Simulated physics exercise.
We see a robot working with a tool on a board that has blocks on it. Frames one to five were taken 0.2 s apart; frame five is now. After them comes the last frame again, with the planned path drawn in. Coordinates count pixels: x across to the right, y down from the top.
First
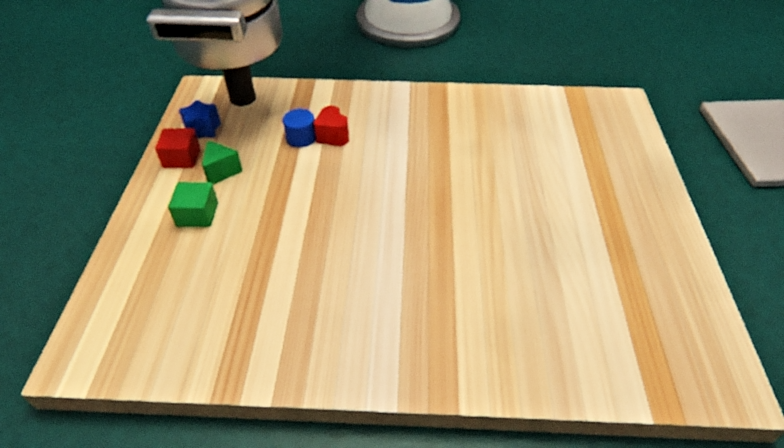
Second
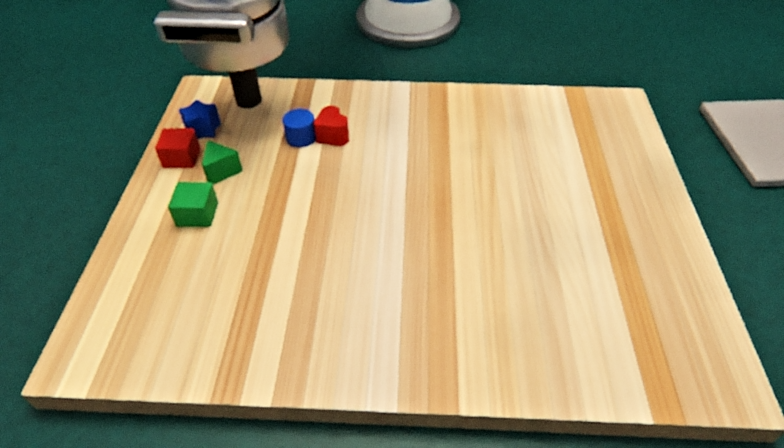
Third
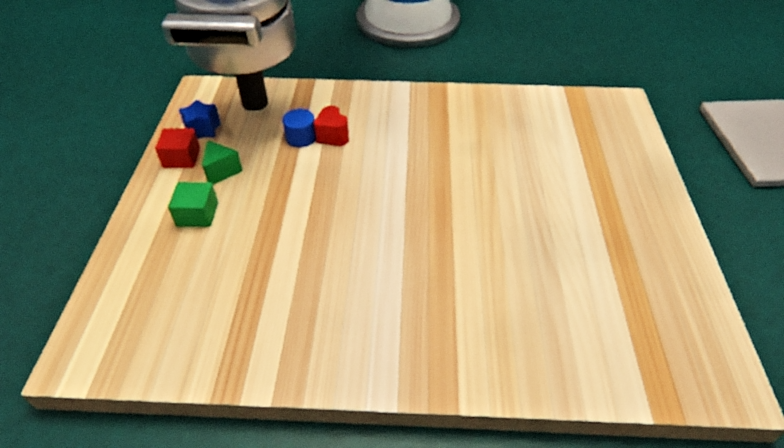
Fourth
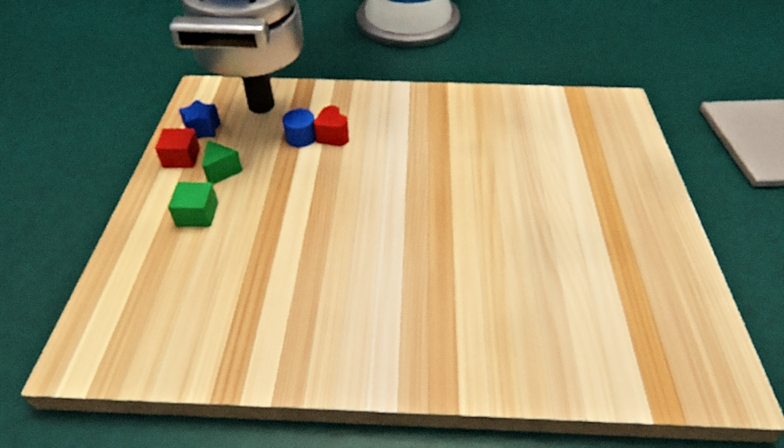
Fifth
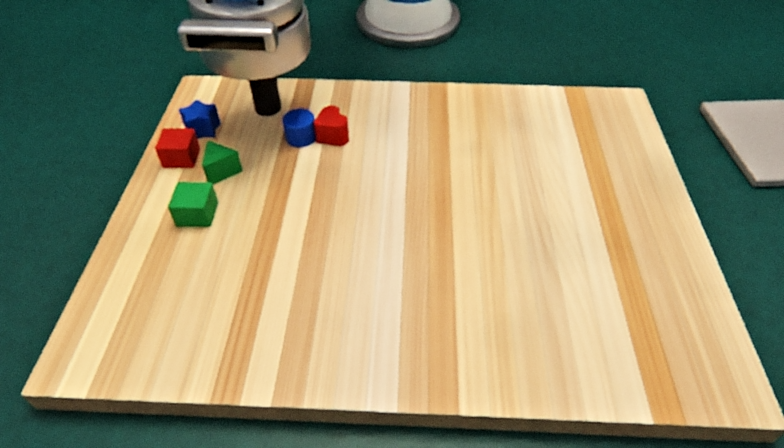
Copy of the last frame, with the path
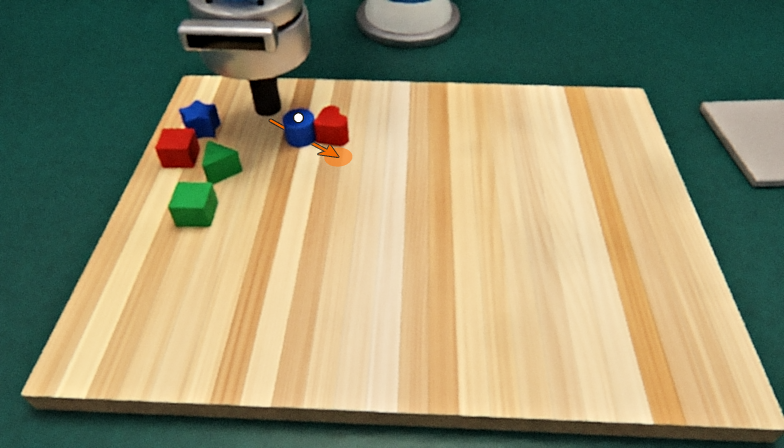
A robot arm with a dark, rounded tip hovers at the upper left of a striped wooden board on a dark green surface, seen from above at an angle by a still camera. A blue star, red cube, green triangle and green cube sit at left, with a blue disc and red heart to their right. The tip moves slightly right and nearer, while the blocks stay still.
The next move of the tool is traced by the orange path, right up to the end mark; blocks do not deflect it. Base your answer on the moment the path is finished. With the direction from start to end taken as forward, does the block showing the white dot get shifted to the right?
The answer is yes.
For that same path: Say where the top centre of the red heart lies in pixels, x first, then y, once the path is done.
(348, 119)
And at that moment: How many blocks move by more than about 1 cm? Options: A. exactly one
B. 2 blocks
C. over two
My pick is B.
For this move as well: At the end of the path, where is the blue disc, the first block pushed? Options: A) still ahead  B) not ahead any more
Option A.
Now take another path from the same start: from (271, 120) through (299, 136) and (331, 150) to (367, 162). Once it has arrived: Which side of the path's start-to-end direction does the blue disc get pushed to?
The right.
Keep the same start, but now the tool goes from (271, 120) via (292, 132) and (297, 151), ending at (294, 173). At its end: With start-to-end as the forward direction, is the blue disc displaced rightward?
No, I don't think so.
The drawn path runs straight from (271, 120) to (338, 157); the dot is on the blue disc.
The first path, step by step. One third of the way, tool at (291, 121); blue disc at (310, 125); red heart at (339, 119), turned 35° anticlockwise.
Two thirds of the way, tool at (313, 133); blue disc at (331, 140); red heart at (345, 120), turned 60° anticlockwise.
At the end, tool at (337, 145); blue star not moved; blue disc at (351, 155); red heart at (348, 119), turned 65° anticlockwise.
